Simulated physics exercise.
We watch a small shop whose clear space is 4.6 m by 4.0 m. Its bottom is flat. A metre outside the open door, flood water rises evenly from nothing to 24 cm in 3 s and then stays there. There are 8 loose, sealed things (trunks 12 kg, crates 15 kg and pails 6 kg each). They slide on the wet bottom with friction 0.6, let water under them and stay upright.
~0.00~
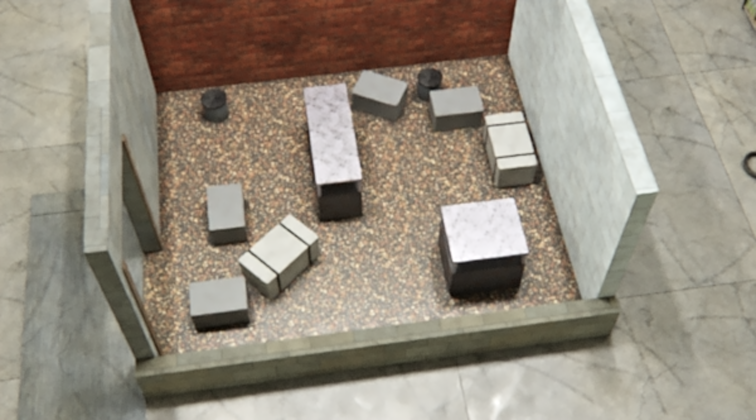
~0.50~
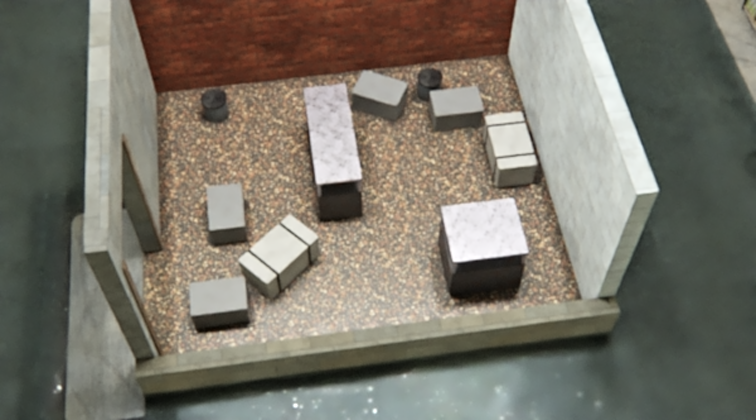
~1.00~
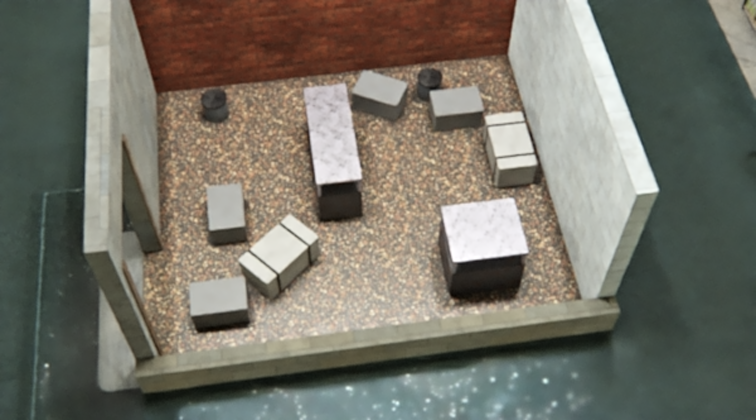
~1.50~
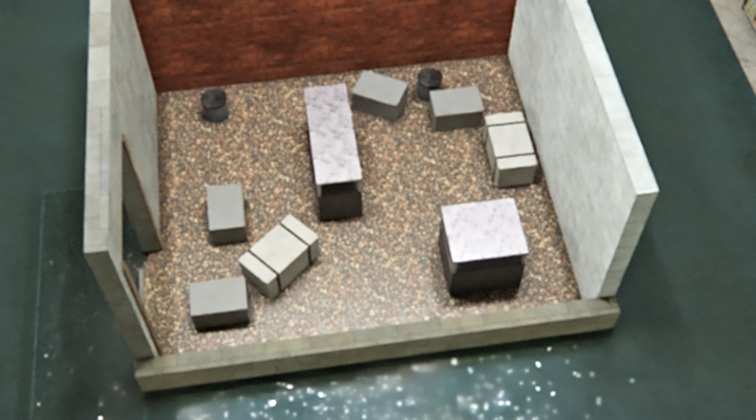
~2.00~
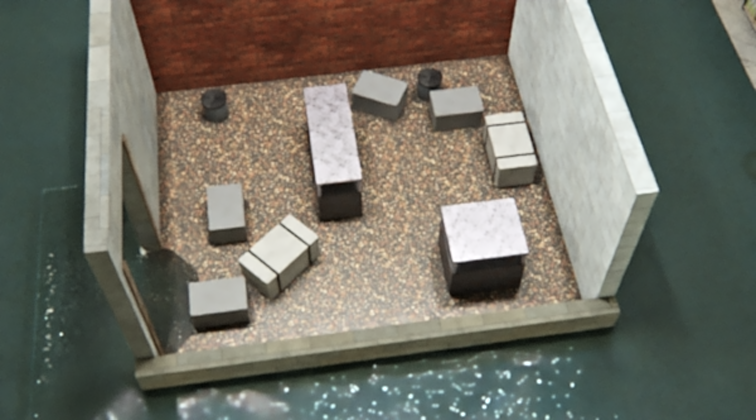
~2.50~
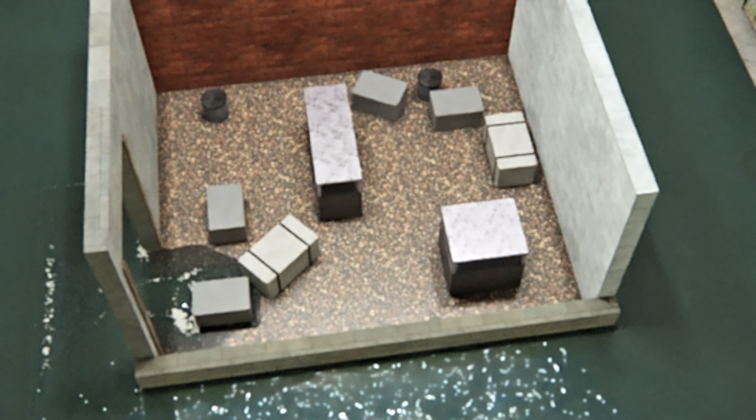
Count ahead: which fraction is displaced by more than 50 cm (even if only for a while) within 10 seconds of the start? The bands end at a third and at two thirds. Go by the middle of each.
Share: At least two thirds.
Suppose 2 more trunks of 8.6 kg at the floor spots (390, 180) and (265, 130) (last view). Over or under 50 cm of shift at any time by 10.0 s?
In turn: Past it, under.
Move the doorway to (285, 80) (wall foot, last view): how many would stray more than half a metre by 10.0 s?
Then 6.
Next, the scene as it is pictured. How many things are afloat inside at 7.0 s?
2 of them.
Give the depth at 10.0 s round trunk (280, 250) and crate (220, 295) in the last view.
Roughly 14 and 14 cm.
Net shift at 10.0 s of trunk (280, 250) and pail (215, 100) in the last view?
In that order: 300 cm, 0 cm.
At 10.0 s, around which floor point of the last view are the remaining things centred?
Around (383, 111).
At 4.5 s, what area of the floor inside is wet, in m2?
Roughly 8.5 m2.
After 3.5 s 1 of 8 are over 50 cm from their spots; 0 afloat.
After 4.5 s 2 of 8 are over 50 cm from their spots; 2 afloat.
After 7.0 s 3 of 8 are over 50 cm from their spots; 2 afloat.
After 10.0 s 6 of 8 are over 50 cm from their spots, and 6 have been at some point; 6 afloat.
